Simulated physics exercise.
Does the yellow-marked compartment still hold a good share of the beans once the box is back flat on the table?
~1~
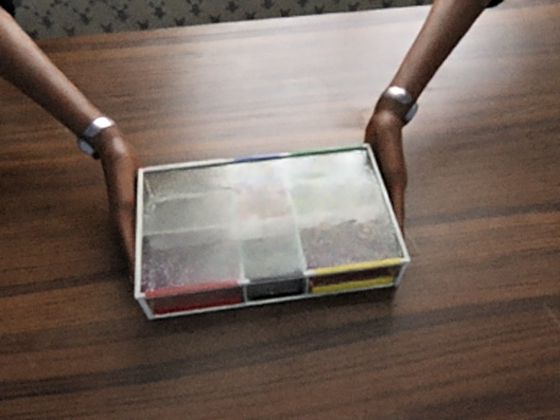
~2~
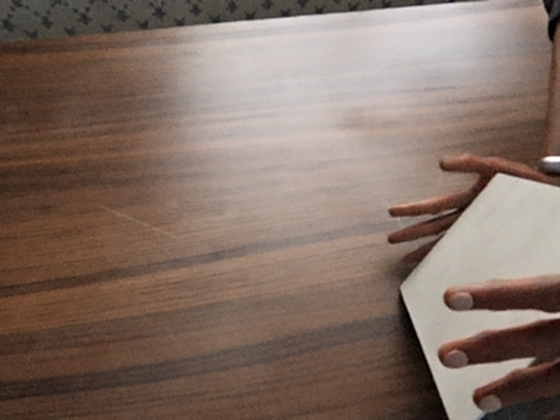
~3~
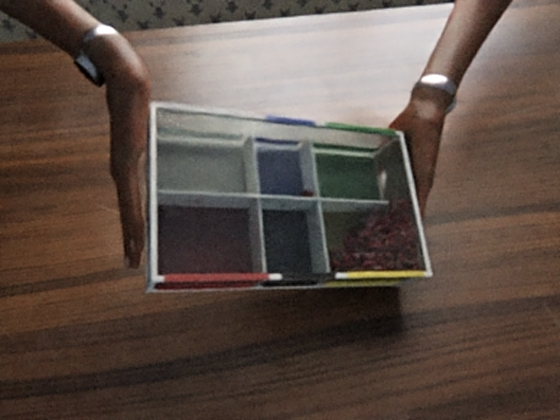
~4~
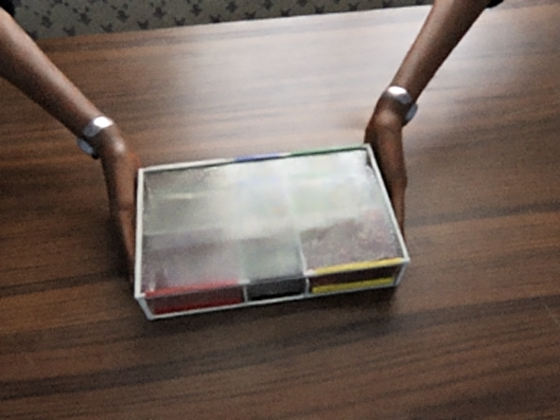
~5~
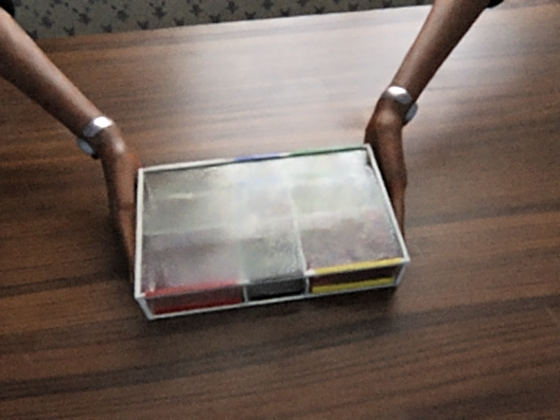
Yes, the yellow-marked compartment still holds a good share of the beans when the box lies flat again. The other compartments are left with little or nothing.
